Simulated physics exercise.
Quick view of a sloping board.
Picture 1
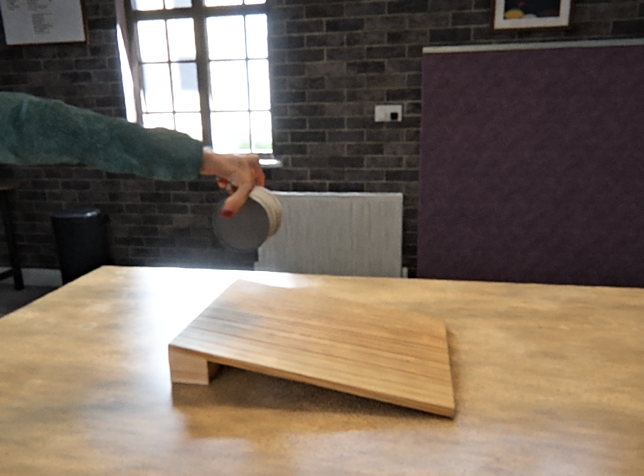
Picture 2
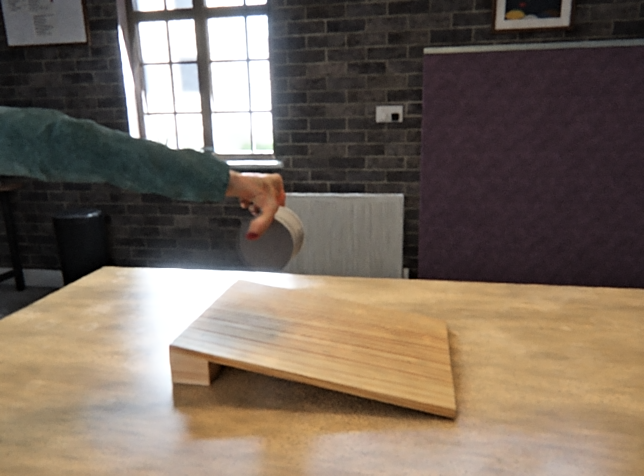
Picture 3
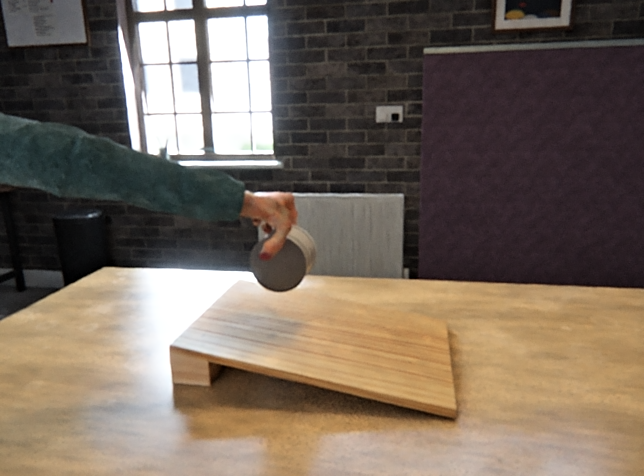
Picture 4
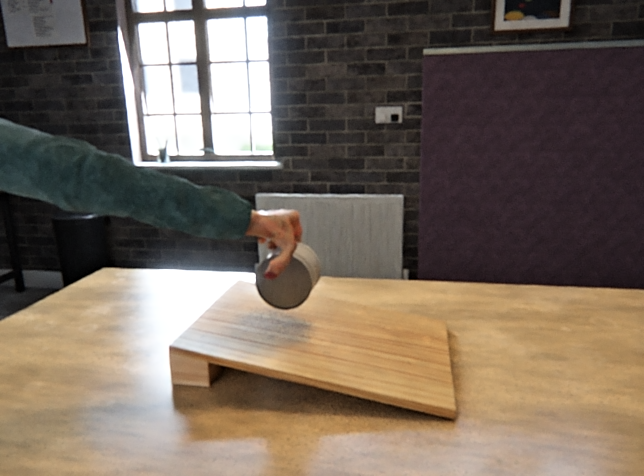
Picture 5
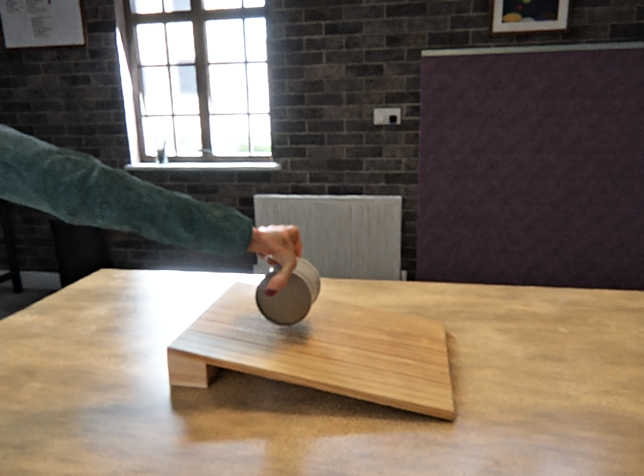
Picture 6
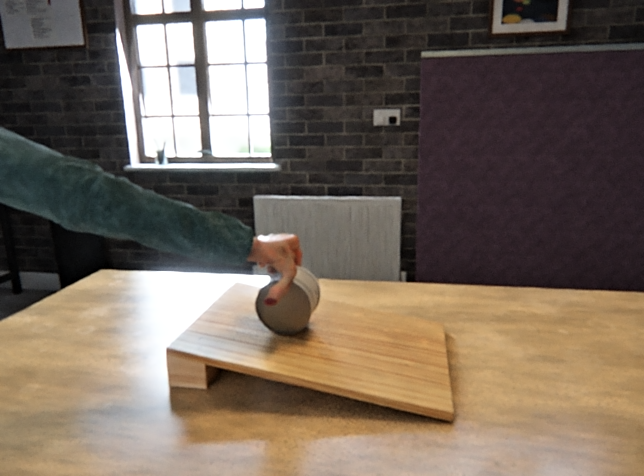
In the video, a hand in a green sleeve holds a white tub on its side above a sloping wooden board on a table, moves it right and downward, and sets it on the board, still holding it.
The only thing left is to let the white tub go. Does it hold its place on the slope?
Once the hand's off, it's moving.
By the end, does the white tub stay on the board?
In the end it goes over the edge.
Then, 0.90 s later than the last frame, white tub now off the board.
Then, 1.40 s later than the last frame, things are still on the move.
Then, 1.90 s later than the last frame, as before.
When it is over, off the board, white tub. The white tub goes downhill.
